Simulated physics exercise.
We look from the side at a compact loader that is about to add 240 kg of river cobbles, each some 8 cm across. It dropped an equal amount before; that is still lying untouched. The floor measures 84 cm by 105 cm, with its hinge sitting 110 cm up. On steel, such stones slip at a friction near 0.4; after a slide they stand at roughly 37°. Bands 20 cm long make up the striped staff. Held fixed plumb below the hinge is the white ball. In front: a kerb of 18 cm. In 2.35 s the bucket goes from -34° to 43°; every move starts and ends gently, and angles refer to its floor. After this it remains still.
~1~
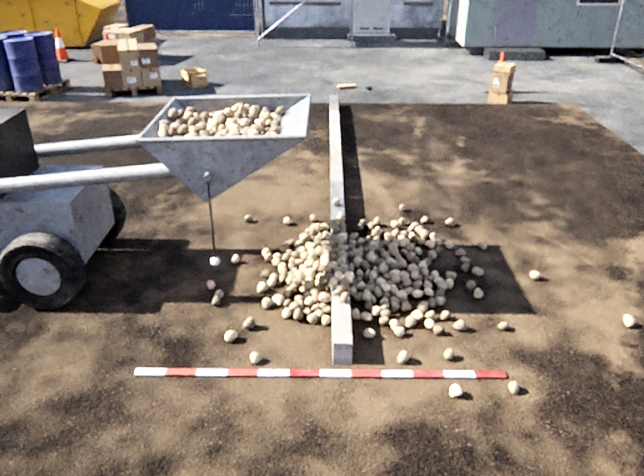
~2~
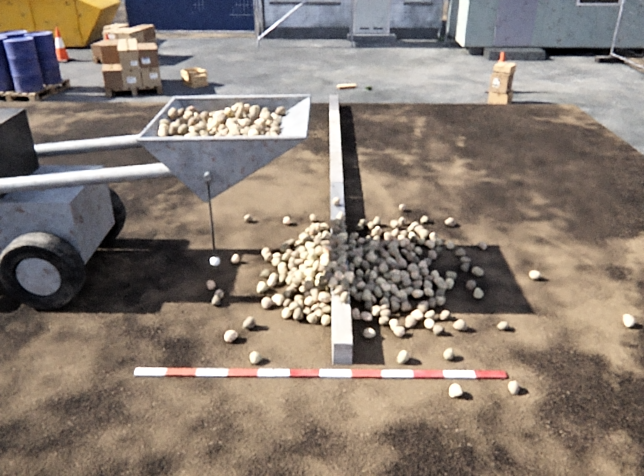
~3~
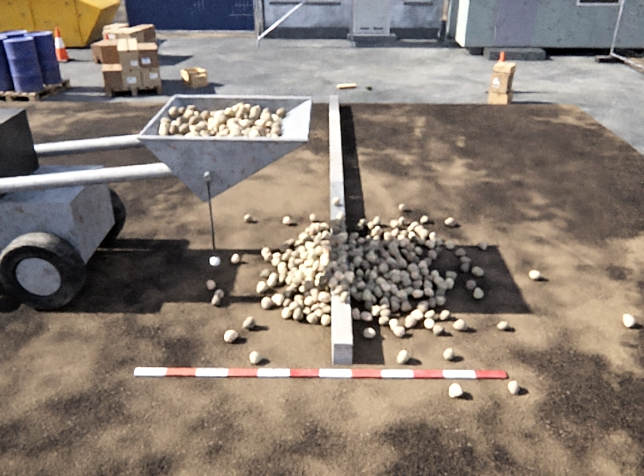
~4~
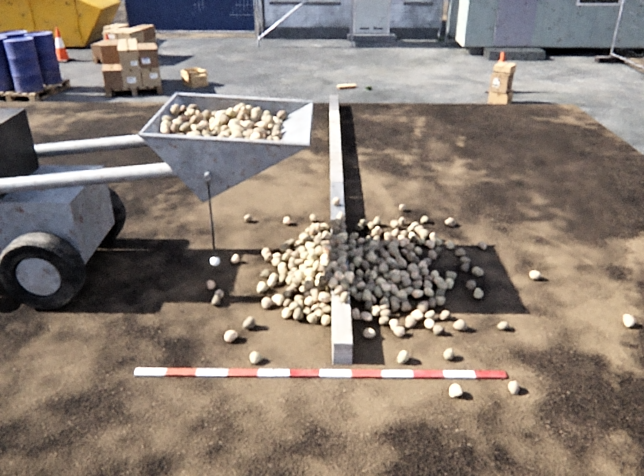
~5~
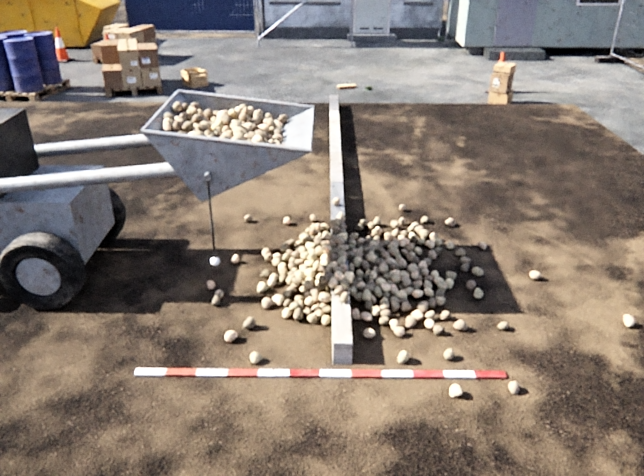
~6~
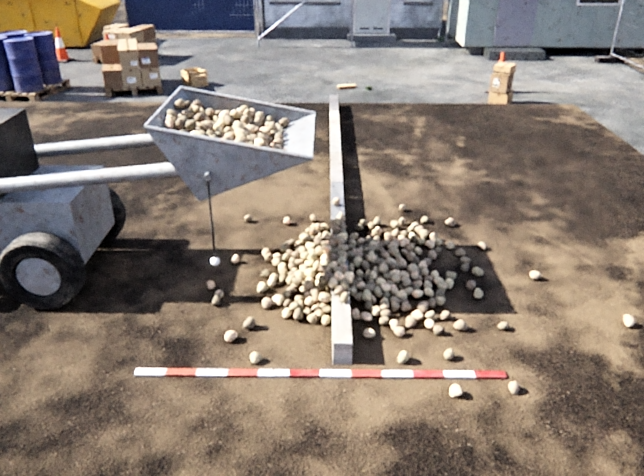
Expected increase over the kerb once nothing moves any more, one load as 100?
About 19 in every hundred.
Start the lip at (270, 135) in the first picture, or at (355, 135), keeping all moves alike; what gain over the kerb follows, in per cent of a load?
The first would add around 0 per cent, the second around 95 per cent.
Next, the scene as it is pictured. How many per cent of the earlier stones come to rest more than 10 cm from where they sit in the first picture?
Close to 10 per cent.
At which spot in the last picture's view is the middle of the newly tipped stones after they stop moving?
Their middle rests near (310, 263).
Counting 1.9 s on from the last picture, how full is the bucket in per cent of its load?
Roughly 0 parts in a hundred of the load.
Then, 1.2 s after the last picture the floor is at 31°; in per cent of one load, 90 in the bucket, 58 on this side of the kerb, 52 over the kerb; the foremost stones are at (500, 274).
Then, 1.9 s after the last picture the floor is at 43°; in per cent of one load, 1 in the bucket, 134 on this side of the kerb, 65 over the kerb; the foremost stones are at (500, 274).
Then, 2.2 s after the last picture the floor is at 43°; in per cent of one load, 0 in the bucket, 131 on this side of the kerb, 69 over the kerb; the foremost stones are at (500, 274).
Then, 4.7 s after the last picture the floor is at 43°; in per cent of one load, 0 in the bucket, 129 on this side of the kerb, 71 over the kerb; the foremost stones are at (500, 274). Net gain over the kerb, 19.
